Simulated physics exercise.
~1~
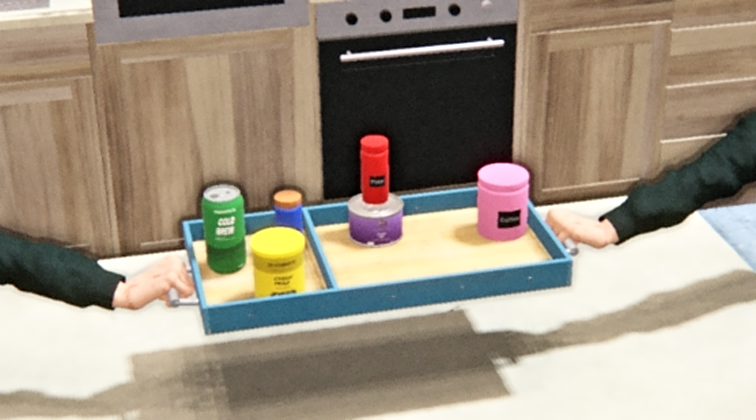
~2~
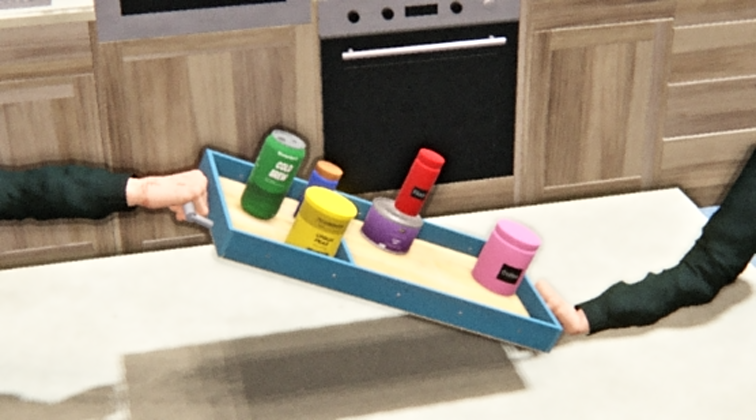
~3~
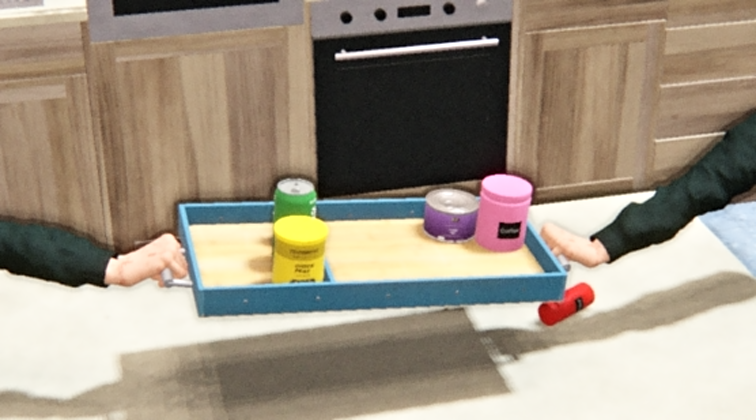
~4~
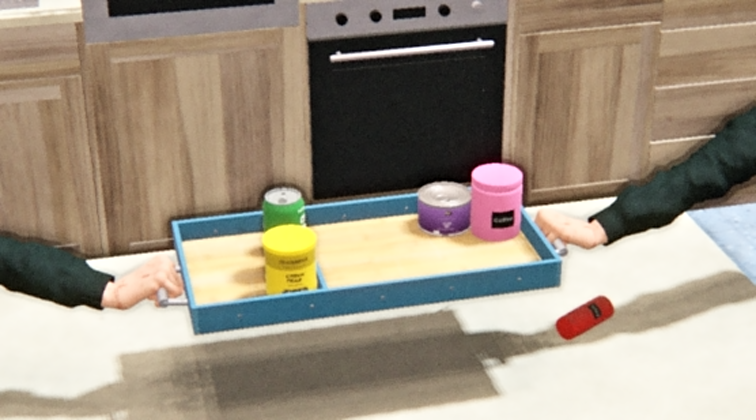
A blue tray with a low divider is held at both ends by two dark-sleeved hands above a pale counter, seen from slightly above, with an oven and wooden cabinets behind. It carries a green can, a blue shaker and a yellow tin on the left, and a red shaker beside a purple tub and a pink jar on the right. The hands tip it steeply, right side down, and the containers lean as the can and tub slide rightward. The tray levels, and the red shaker lies on its side off the tray, beyond its right front corner, while the can, tin, tub and jar remain upright aboard.
